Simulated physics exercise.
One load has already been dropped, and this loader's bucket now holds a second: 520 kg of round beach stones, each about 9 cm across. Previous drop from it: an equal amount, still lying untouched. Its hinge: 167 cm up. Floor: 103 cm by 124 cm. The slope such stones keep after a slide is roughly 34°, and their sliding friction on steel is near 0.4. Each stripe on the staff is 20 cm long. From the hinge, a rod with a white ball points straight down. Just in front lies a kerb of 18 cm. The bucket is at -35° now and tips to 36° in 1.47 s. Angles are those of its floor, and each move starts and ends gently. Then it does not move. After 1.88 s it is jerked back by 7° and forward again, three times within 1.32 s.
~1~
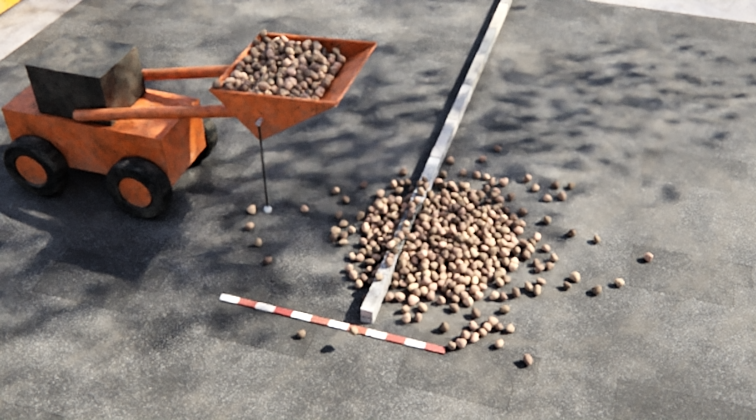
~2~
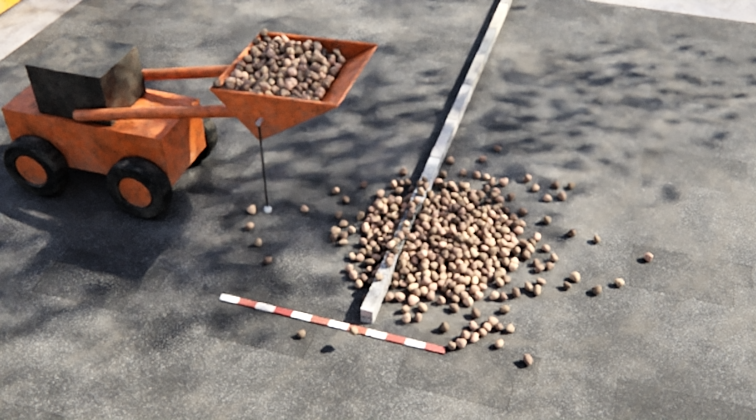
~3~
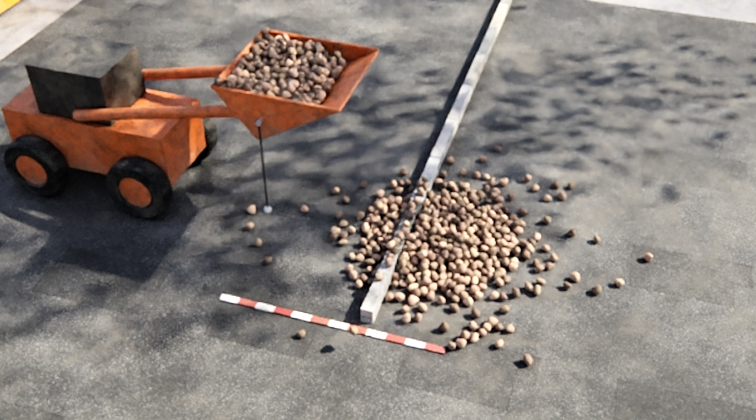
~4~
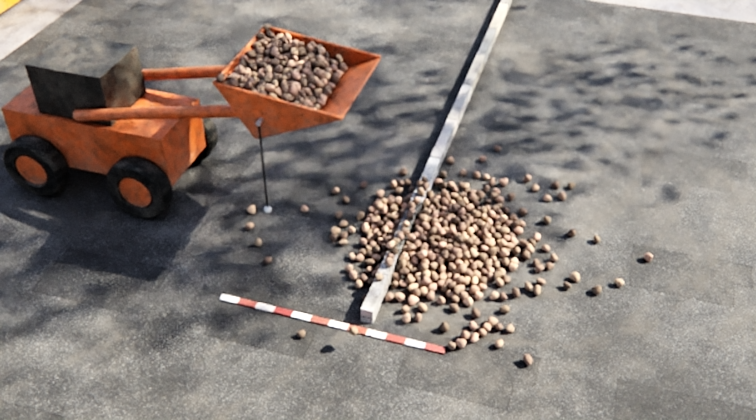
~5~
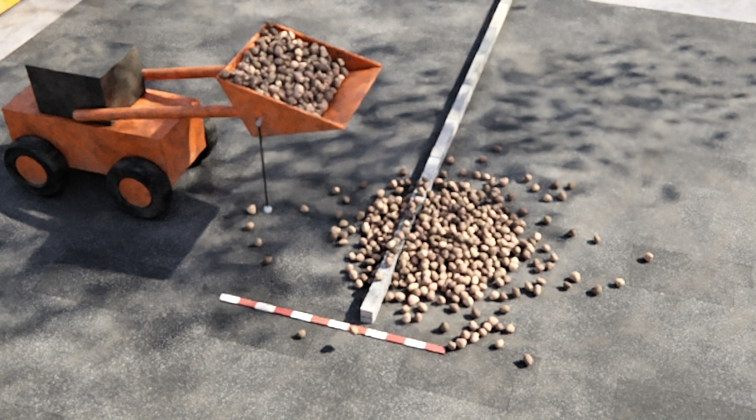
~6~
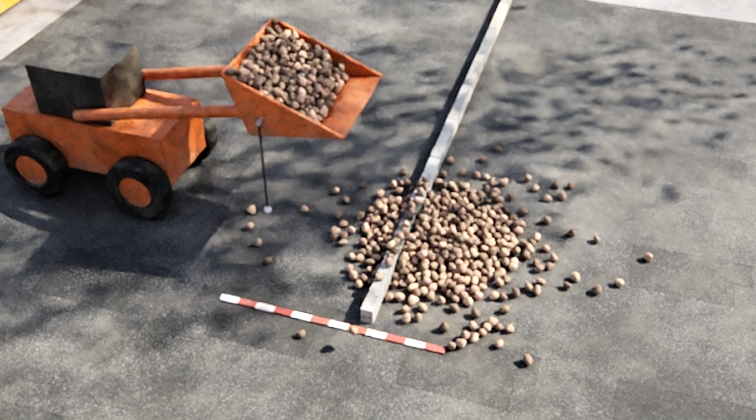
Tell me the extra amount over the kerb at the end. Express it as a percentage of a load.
34 per cent.
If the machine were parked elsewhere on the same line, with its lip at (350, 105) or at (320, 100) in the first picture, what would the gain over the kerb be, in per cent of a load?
About 50 and 15 per cent.
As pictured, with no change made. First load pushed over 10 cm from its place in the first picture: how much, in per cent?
Some 10 percent, give or take.
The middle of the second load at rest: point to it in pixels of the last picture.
Their centre ends up near (390, 221).
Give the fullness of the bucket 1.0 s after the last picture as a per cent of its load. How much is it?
Around 50 in a hundred.
Then, 0.5 s after the last picture the floor is at 25°; in per cent of one load, 100 in the bucket, 22 on this side of the kerb, 78 over the kerb; the foremost stones are at (593, 255).
Then, 1.0 s after the last picture the floor is at 36°; in per cent of one load, 52 in the bucket, 71 on this side of the kerb, 78 over the kerb; the foremost stones are at (593, 255).
Then, 3.1 s after the last picture the floor is at 36°; in per cent of one load, 0 in the bucket, 89 on this side of the kerb, 112 over the kerb; the foremost stones are at (597, 265).
Then, 5.9 s after the last picture the floor is at 36°; in per cent of one load, 0 in the bucket, 89 on this side of the kerb, 112 over the kerb; the foremost stones are at (597, 265). Net gain over the kerb, 34.
